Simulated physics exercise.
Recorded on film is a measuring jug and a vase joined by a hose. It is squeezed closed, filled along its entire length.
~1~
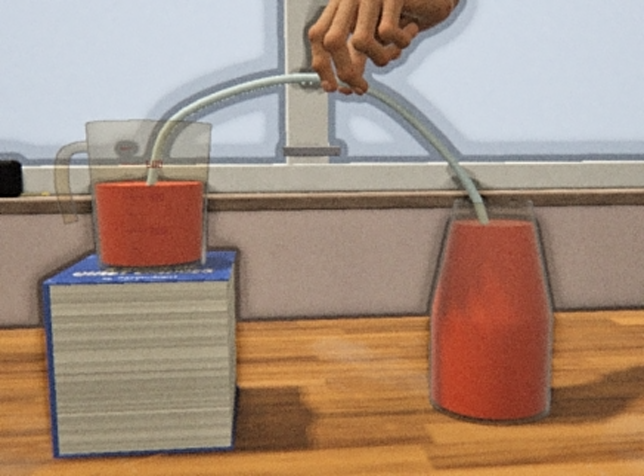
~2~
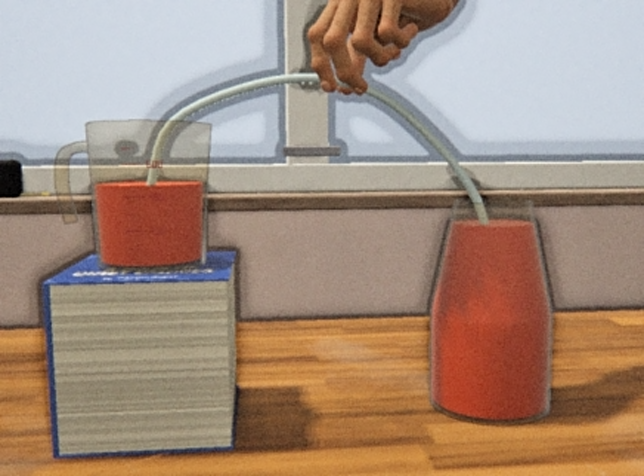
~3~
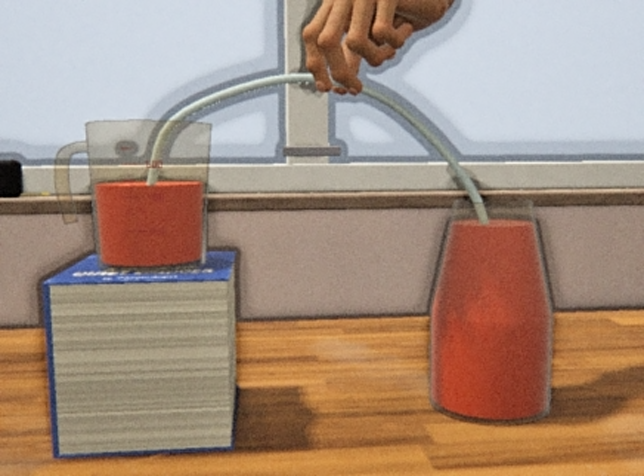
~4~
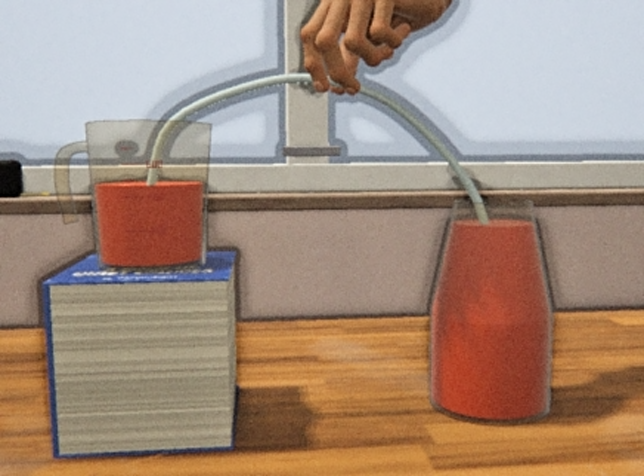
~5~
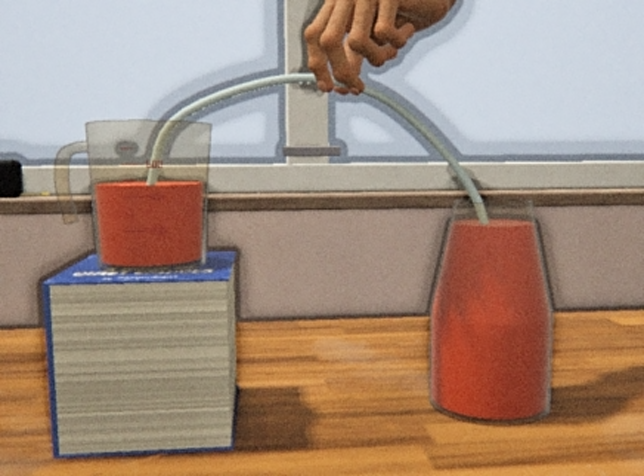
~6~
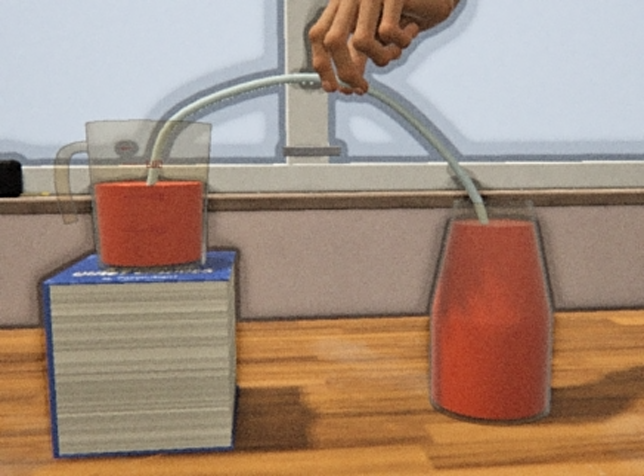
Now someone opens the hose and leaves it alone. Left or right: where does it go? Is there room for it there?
It flows to the right, and the receiving one spills over.
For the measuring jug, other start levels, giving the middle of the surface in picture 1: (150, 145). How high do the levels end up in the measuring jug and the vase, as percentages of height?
Respectively 40 and 100 percent.
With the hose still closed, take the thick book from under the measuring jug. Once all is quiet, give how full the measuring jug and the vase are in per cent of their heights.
In that order they come to 95 and 60 in a hundred of their heights.
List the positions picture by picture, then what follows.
The first picture shows still shut; measuring jug (151, 192) about half full, up on the thick book; vase (491, 301) nearly full, on the top itself.
In the second picture, the hose is pinched; measuring jug about half full, surface at (150, 185); vase nearly full, surface at (493, 223).
The third picture shows nothing flows; measuring jug (151, 192) about half full; vase (491, 301) nearly full.
The fourth picture shows fingers on the hose; measuring jug about half full, surface at (150, 185); vase nearly full, surface at (493, 223).
The fifth picture shows still shut; measuring jug (151, 192) about half full, up on the thick book; vase (491, 301) nearly full, on the top itself.
In the sixth picture, the hose is pinched; measuring jug about half full, surface at (150, 185); vase nearly full, surface at (493, 223).
Shortly, the measuring jug is about half full; the vase is nearly full.
Then, the measuring jug is about half full; the vase is full to the brim; the lower one has lost some.
At the finish, the measuring jug is about a third full; the vase is full to the brim; the lower one has lost some; the two surfaces are level.
